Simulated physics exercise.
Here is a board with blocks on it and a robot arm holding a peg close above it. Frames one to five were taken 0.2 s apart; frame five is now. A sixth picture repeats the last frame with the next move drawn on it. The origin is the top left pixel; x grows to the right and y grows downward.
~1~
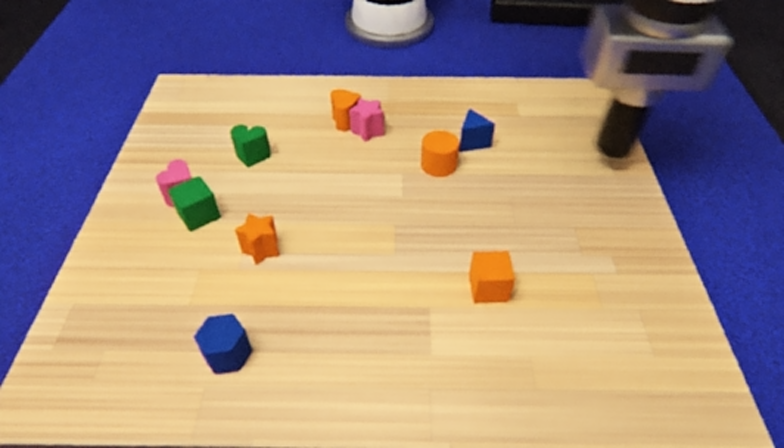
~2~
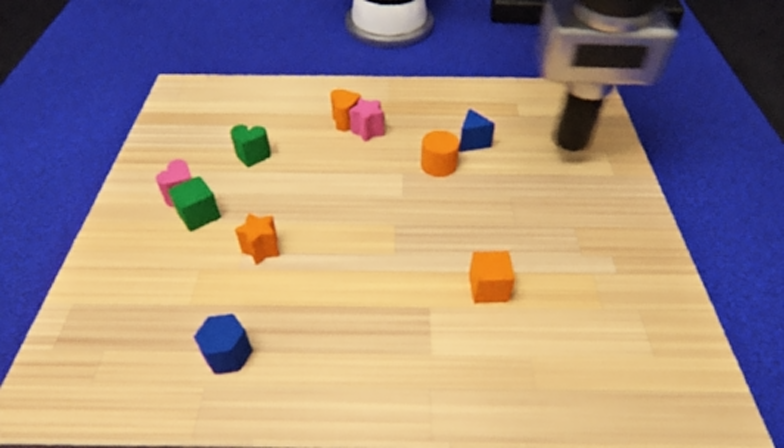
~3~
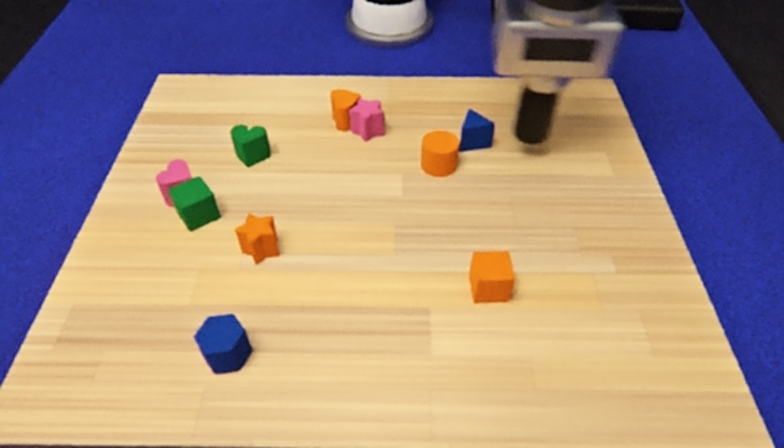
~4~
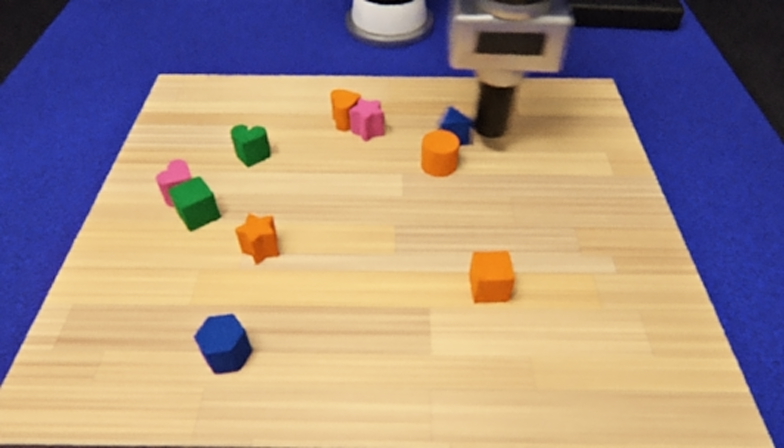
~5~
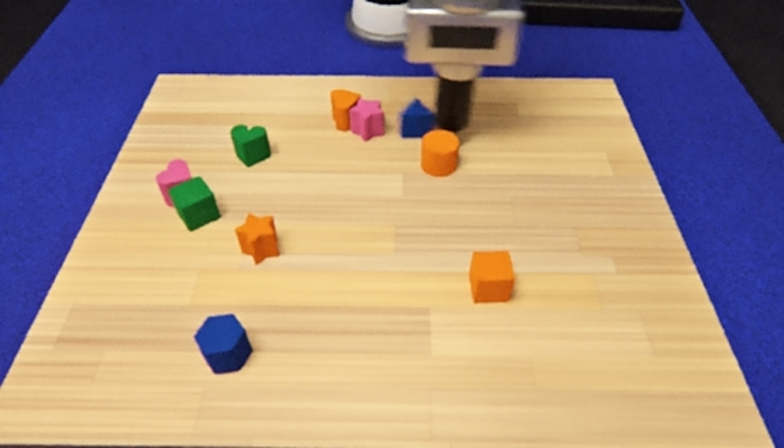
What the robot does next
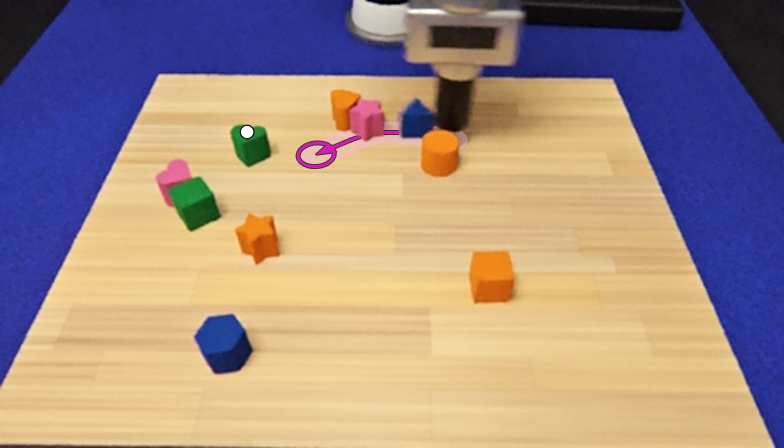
The clip opens on a wooden board scattered with colourful blocks, a robot arm holding a dark peg near the upper right. The peg moves left toward the blue triangular block, then pushes it left, past the back of the orange circular block and closer to the pink star.
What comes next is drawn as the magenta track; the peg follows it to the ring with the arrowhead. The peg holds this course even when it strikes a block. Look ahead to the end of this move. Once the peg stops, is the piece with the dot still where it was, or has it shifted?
In the end it has not been moved.
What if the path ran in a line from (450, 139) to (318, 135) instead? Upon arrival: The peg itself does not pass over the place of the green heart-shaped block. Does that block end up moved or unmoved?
Stays put.
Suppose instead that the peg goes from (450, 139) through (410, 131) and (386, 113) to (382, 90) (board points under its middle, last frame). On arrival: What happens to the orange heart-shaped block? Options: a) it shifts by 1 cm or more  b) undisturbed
It's a.
The line goes from (450, 139) by way of (404, 133) and (358, 137) to (316, 155); the dot is on the green heart-shaped block.
What follows on the original path. One third of the way, peg at (404, 117); orange heart-shaped block at (335, 96), turned 10° anticlockwise; pink star-shaped block at (360, 104), turned 20° anticlockwise; blue triangular block at (383, 97), turned 65° clockwise.
Two thirds of the way, peg at (356, 122); orange heart-shaped block at (312, 92); pink star-shaped block at (325, 105), turned 20° clockwise; blue triangular block at (364, 94), turned 100° clockwise.
At the end, peg at (314, 138); green heart-shaped block unmoved; orange heart-shaped block at (310, 91); pink star-shaped block at (307, 111), turned 75° clockwise; blue triangular block at (364, 94), turned 100° clockwise.
